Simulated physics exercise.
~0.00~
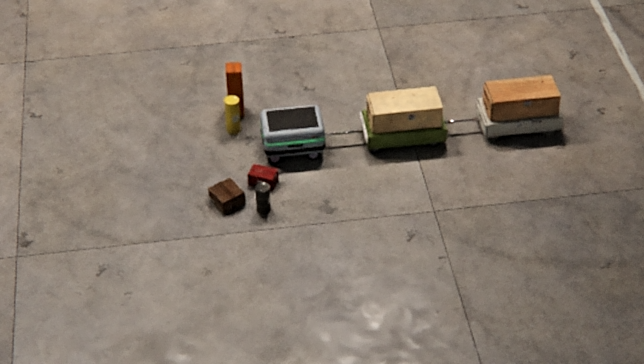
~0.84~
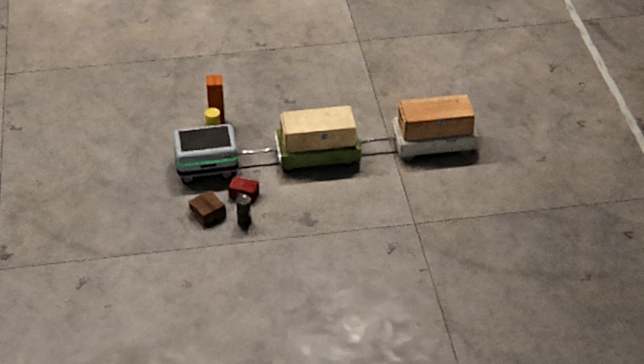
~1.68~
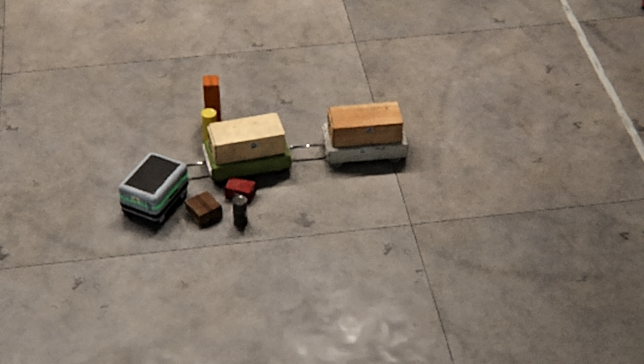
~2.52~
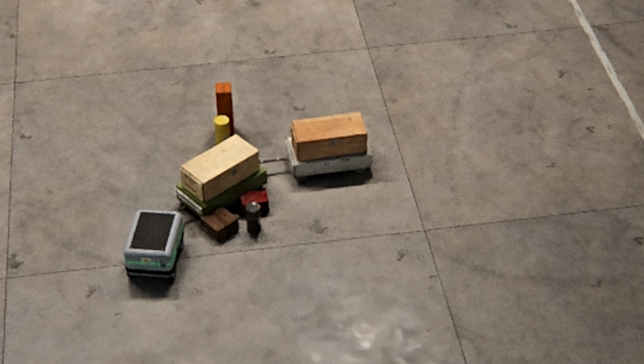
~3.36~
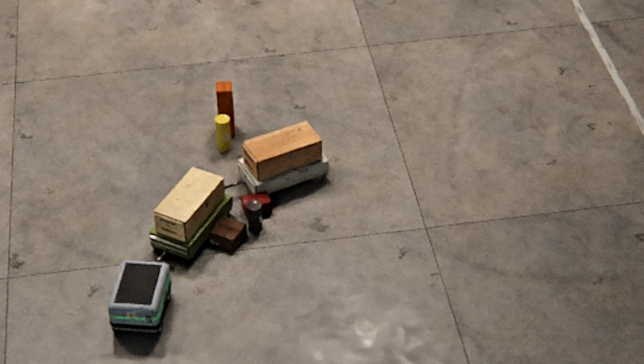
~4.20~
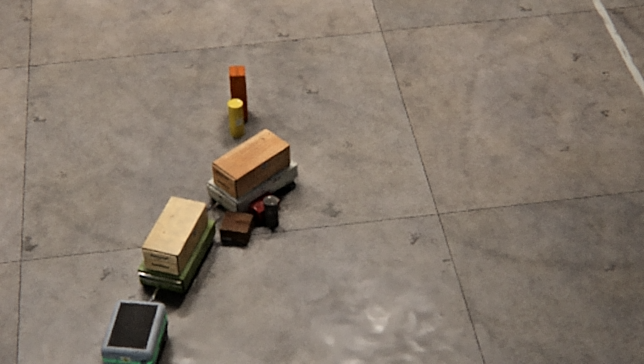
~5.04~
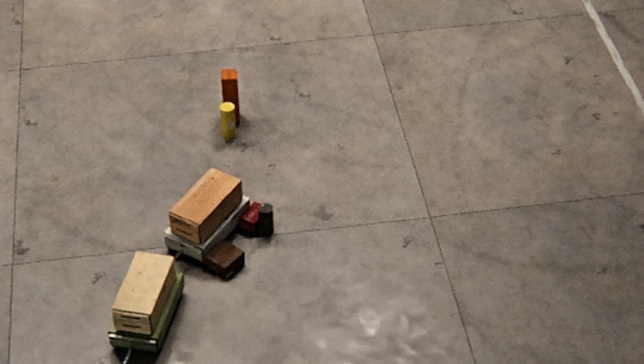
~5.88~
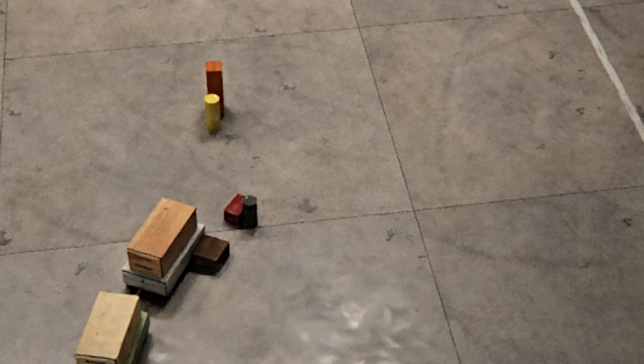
A small tug pulls two loaded carts left around a corner, nudging three low objects aside.
